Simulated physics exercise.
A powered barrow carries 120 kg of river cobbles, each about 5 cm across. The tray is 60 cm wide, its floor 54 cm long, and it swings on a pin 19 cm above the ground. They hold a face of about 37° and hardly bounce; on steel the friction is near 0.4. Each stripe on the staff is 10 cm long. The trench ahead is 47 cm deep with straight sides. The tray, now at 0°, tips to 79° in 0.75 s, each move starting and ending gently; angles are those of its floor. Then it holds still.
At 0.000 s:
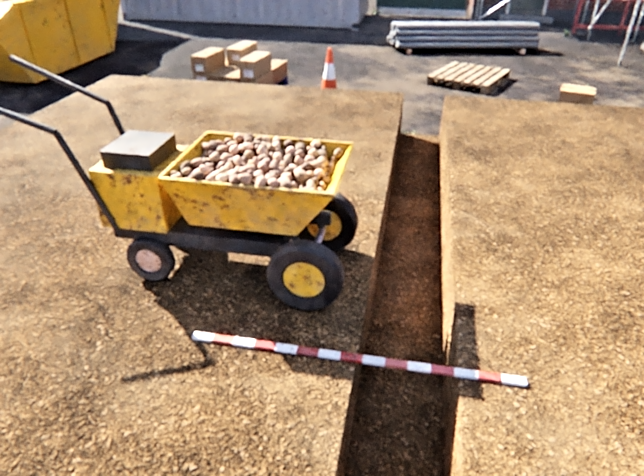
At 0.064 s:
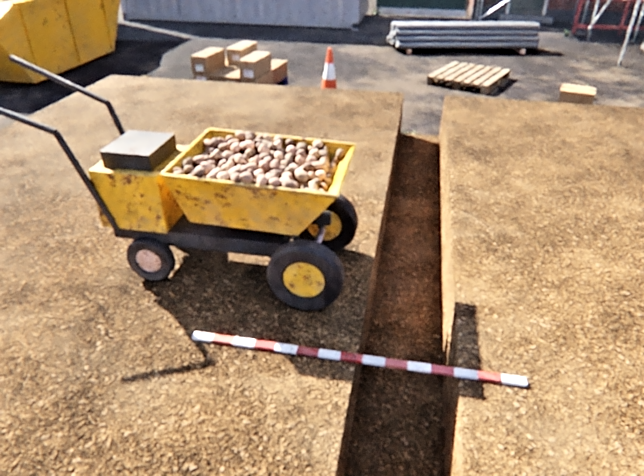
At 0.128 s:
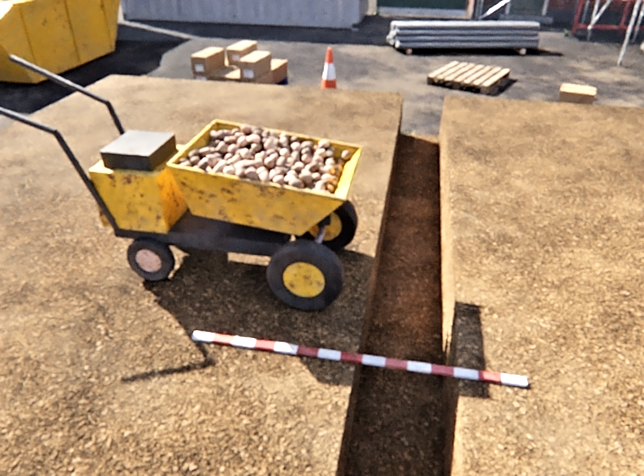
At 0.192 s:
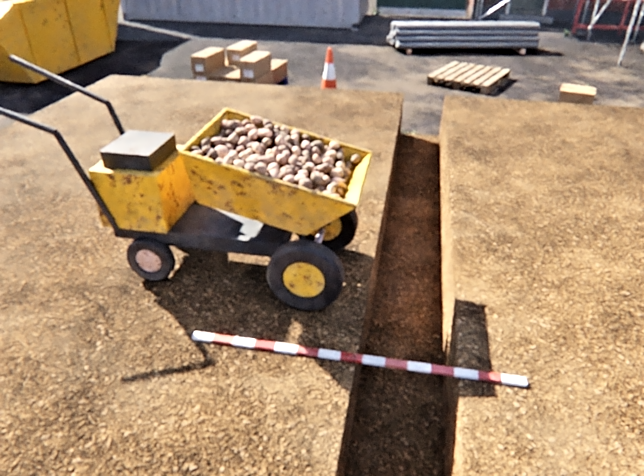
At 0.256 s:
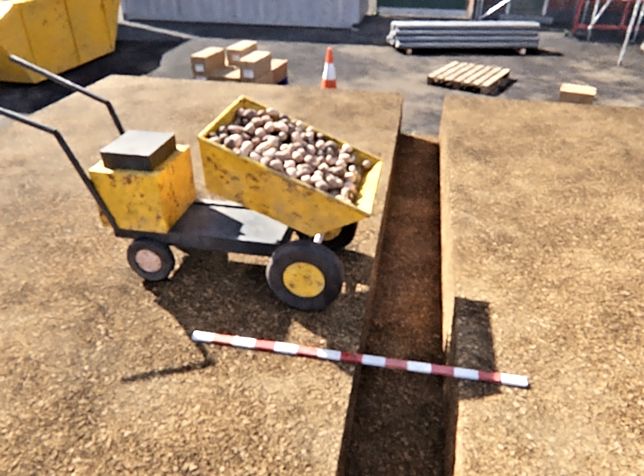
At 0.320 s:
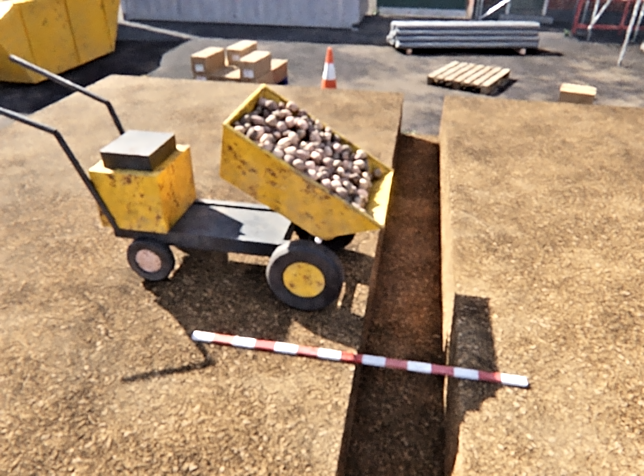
A yellow powered barrow standing beside a straight-sided trench, its tray of river cobbles tilting steadily steeper towards the right.
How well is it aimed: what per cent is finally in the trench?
Close to 62 in a hundred.
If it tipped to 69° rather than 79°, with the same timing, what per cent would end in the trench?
In that case some 60 per cent.
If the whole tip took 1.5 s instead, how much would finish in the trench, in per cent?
It would be near 80 per cent.
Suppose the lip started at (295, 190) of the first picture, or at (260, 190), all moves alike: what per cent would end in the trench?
About 100 and 90 per cent.
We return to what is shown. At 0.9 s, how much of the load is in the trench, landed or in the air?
Some 35 per cent.
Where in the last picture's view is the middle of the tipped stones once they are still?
Near (434, 340).
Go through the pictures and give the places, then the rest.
The first frame shows lip at (334, 195), floor tilted 0°, highest stones at (252, 143).
The second frame shows lip at (337, 196), floor tilted 2°, highest stones at (246, 142); the stones move at 0.4 m/s on average.
The third frame shows lip at (345, 200), floor tilted 6°, highest stones at (238, 137); the stones move at 0.7 m/s on average.
The fourth frame shows lip at (357, 206), floor tilted 13°, highest stones at (243, 128); the stones move at 1.0 m/s on average.
In the fifth frame, the tray is at 21°, its lip at (370, 215); the top of the load is at (250, 119); the stones move at 1.2 m/s on average.
In the sixth frame, the tray is at 31°, its lip at (383, 228); the top of the load is at (266, 110); the stones move at 1.3 m/s on average.
After 0.6 s the floor is at 66°; 100 % in the tray; the foremost stones are at (412, 245).
After 0.9 s the floor is at 79°; 46 % in the tray, 33 % in the trench, 21 % past the trench; the foremost stones are at (497, 289).
After 1.2 s the floor is at 79°; 7 % in the tray, 55 % in the trench, 39 % past the trench; the foremost stones are past the picture's edge.
After 3.2 s the floor is at 79°; 0 % in the tray, 62 % in the trench, 38 % past the trench; the foremost stones are past the picture's edge.
